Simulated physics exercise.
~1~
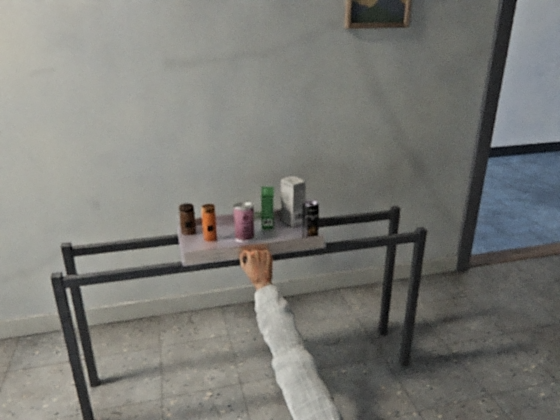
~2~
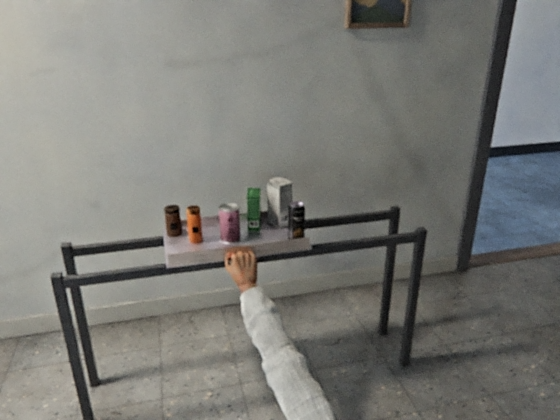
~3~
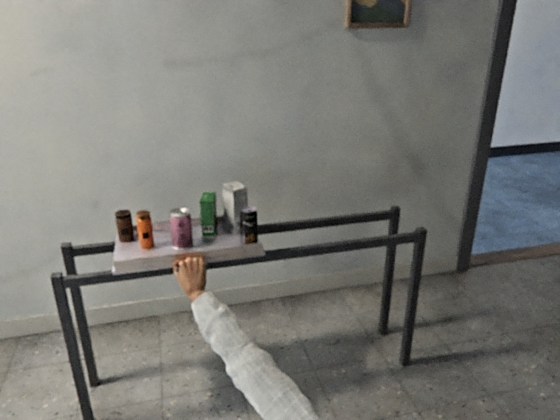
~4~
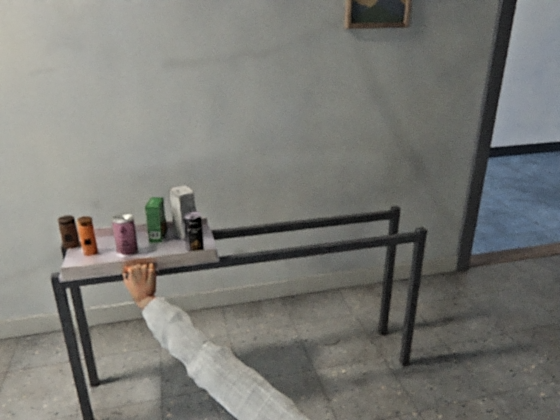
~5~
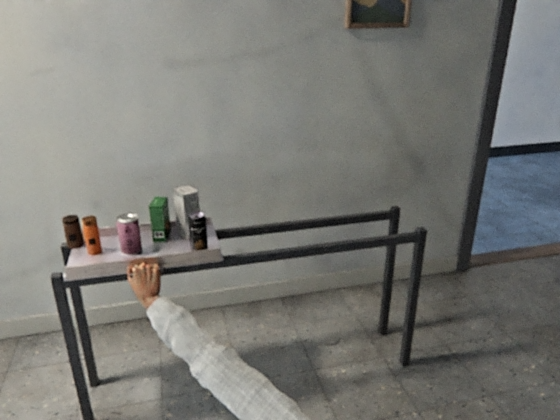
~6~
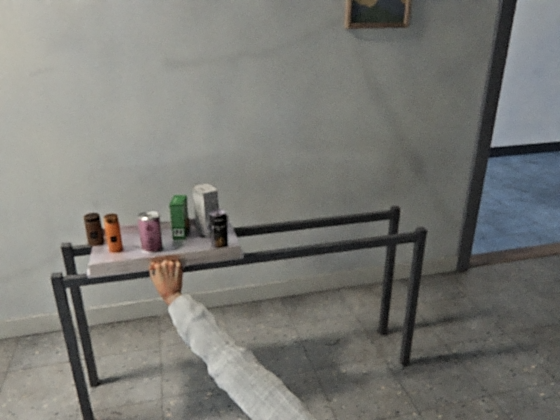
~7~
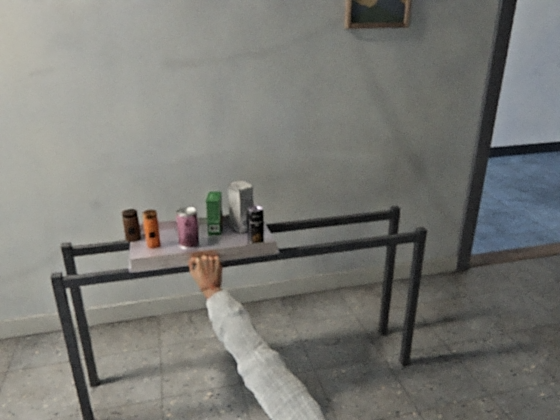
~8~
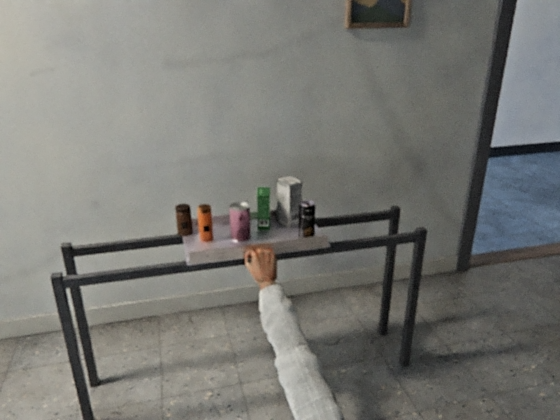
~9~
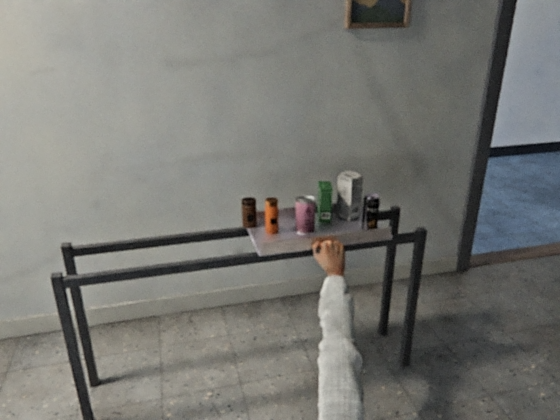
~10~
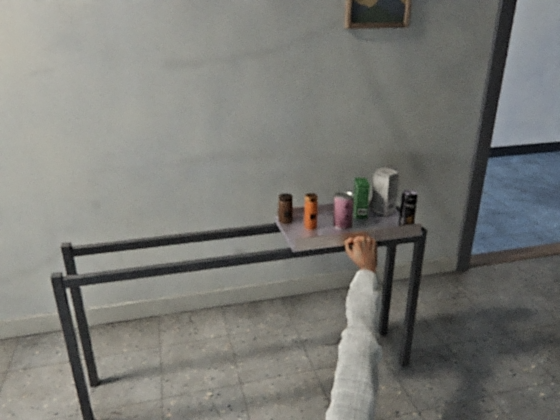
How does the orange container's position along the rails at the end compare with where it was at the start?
At the start it stood left of the middle of the rails, and at the end it was farther right, past the middle.
